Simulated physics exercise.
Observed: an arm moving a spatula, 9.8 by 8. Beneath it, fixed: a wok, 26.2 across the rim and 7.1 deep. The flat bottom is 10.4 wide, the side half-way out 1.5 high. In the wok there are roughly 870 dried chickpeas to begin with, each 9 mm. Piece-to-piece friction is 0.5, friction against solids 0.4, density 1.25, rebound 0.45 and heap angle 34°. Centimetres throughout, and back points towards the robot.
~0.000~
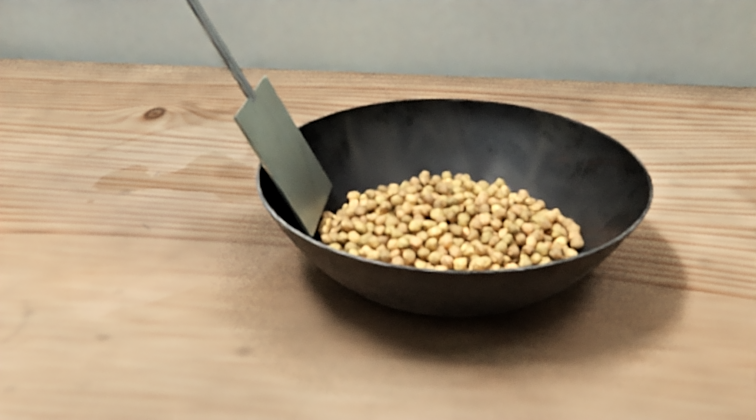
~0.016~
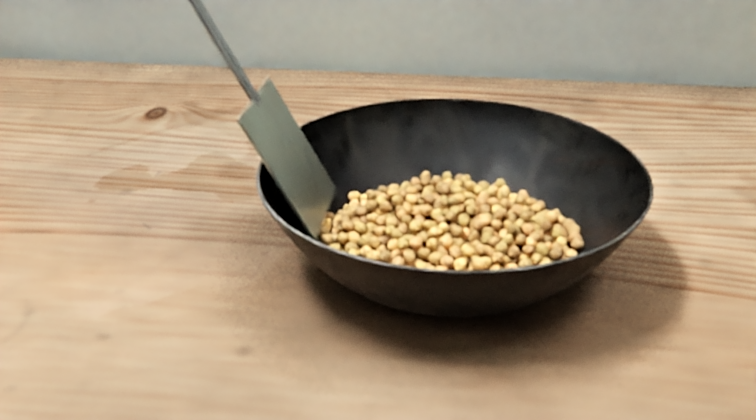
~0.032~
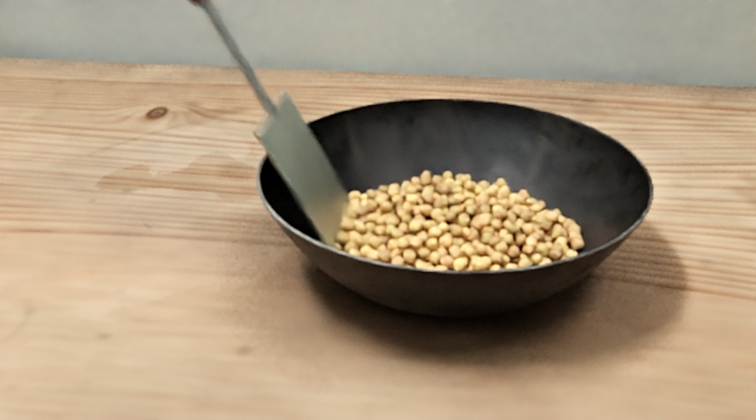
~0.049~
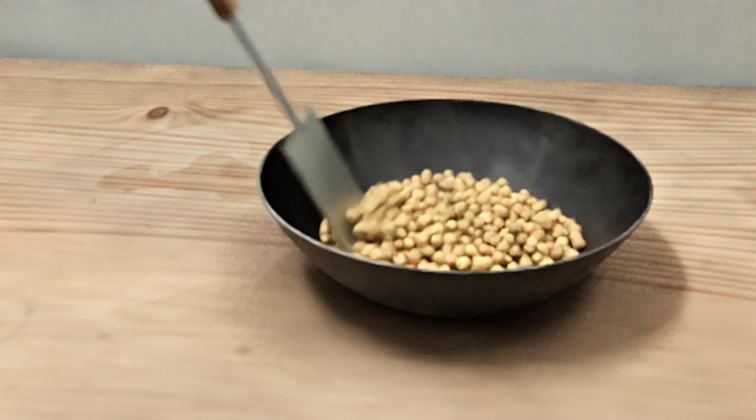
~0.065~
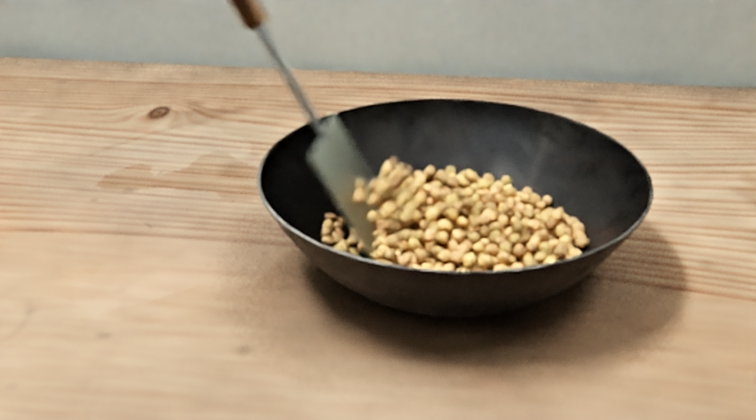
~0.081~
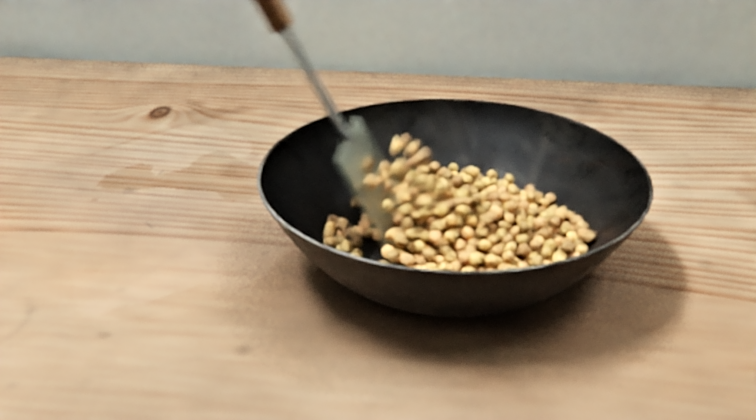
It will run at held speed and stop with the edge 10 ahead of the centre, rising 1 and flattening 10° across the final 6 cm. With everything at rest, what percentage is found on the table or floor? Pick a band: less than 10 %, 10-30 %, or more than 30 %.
It falls in the band more than 30 %.
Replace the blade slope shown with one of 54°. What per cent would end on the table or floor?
I'd expect near 40 percent then.
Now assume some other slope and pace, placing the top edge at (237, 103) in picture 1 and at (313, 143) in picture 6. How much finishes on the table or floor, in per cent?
Around 35 per cent finishes there.
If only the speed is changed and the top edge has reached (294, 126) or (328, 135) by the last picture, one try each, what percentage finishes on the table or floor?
First try about 20 %, second try about 35 %.
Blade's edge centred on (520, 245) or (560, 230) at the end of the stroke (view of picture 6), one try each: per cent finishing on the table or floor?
Estimates, in order: 0 % and 20 %.
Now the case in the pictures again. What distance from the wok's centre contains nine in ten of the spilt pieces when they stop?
About 50 cm from the centre.
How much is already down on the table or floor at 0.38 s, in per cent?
Around 5 percent.
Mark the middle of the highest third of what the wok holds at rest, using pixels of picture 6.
Around (521, 220).
By 0.12 s, sloping 62°, highest piece 14 above the table; 868 in the wok, 1 on the blade or in flight.
By 0.16 s, sloping 59°, highest piece 17 above the table; 862 in the wok, 7 on the blade or in flight.
By 0.38 s, sloping 52°, highest piece 22 above the table; 513 in the wok, 37 on the table or floor, 319 on the blade or in flight.
By 1.43 s, sloping 52°, highest piece 4 above the table; 512 in the wok, 357 on the table or floor.
Final count, 512 in the wok, 357 on the table or floor. That is 41 % on the table or floor.
